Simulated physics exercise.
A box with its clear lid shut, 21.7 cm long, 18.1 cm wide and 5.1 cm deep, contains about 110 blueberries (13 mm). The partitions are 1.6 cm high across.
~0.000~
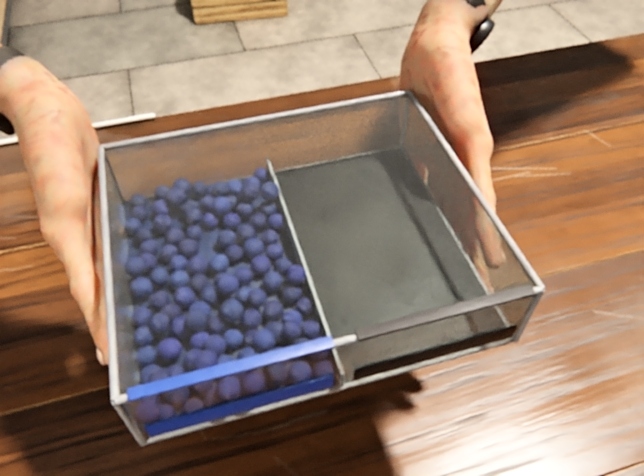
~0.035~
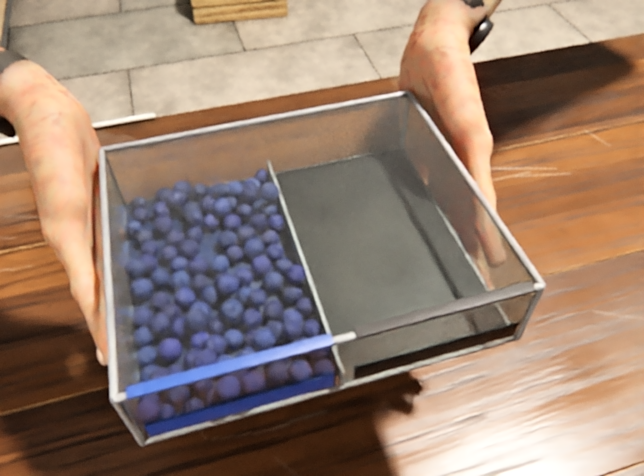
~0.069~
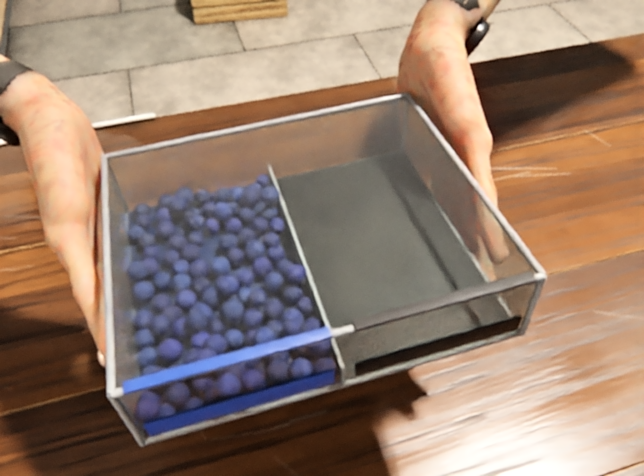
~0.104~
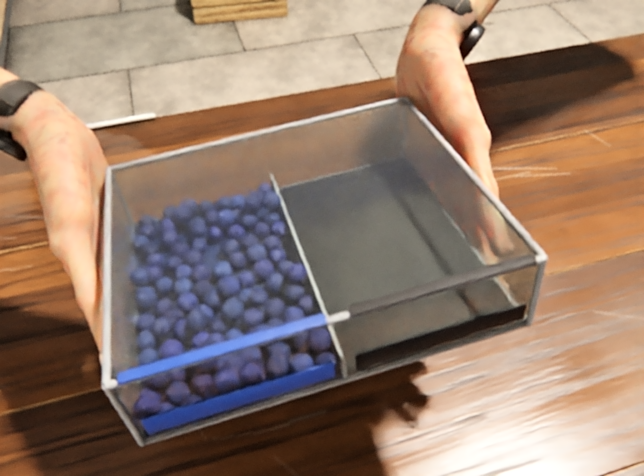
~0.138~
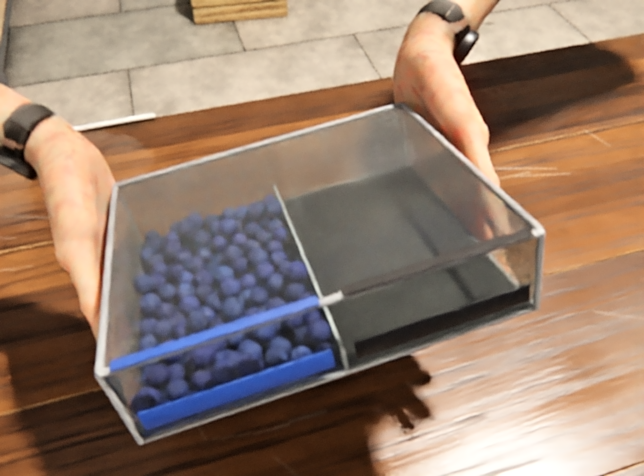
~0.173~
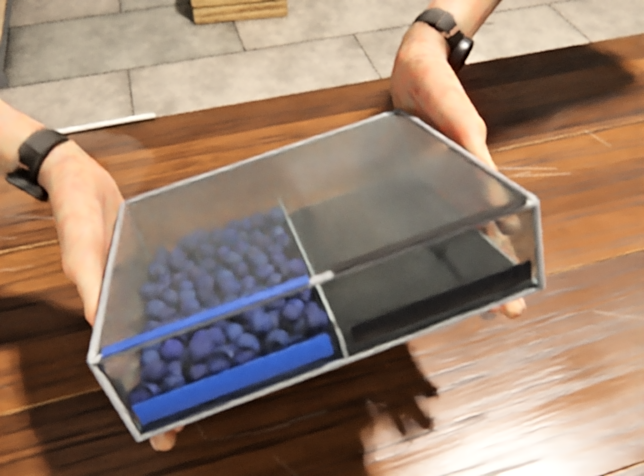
Two hands held a clear, shallow box above a wooden table, blueberries filling its left section and the right one empty, then tilted it so the far side dipped and the near side rose.
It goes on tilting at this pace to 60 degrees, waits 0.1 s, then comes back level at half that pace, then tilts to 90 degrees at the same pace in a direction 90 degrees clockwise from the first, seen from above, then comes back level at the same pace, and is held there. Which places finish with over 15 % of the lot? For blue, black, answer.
In the blue compartment: Above; in the black compartment: Above.
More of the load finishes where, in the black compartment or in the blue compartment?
Larger share at rest: In the black compartment.
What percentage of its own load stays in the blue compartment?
Roughly 40 percent.
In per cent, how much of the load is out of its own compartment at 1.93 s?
About 55 %.
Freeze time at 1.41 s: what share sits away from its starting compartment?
My estimate is about 0 percent at that moment.
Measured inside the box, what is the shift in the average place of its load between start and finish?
About 10.5 cm.
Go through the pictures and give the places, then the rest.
Box at (344, 346); tilt 0 degrees; blue 100 %, in the first picture.
Box at (343, 344); tilt 1 degrees, in the second picture.
Box at (342, 338); tilt 4 degrees; low side back, in the third picture.
Box at (339, 325); tilt 10 degrees; low side back, in the fourth picture.
Box at (333, 308); tilt 17 degrees; low side back, in the fifth picture.
Box at (324, 288); tilt 24 degrees; low side back; blue 100 %. It turns about 210 degrees a second, in the sixth picture.
After 0.85 s, tilt 30 degrees; blue 100 %; middle of all pieces near (213, 277).
After 1.41 s, tilt 34 degrees; blue 100 %; middle of all pieces near (190, 215).
After 1.93 s, tilt 61 degrees; blue 45 %, black 55 %; middle of all pieces near (287, 240).
Then, at 2.43 s, tilt 0 degrees; blue 35 %, black 65 %; middle of all pieces near (333, 188).
At rest (2.9 s), blue 35 %, black 65 %.
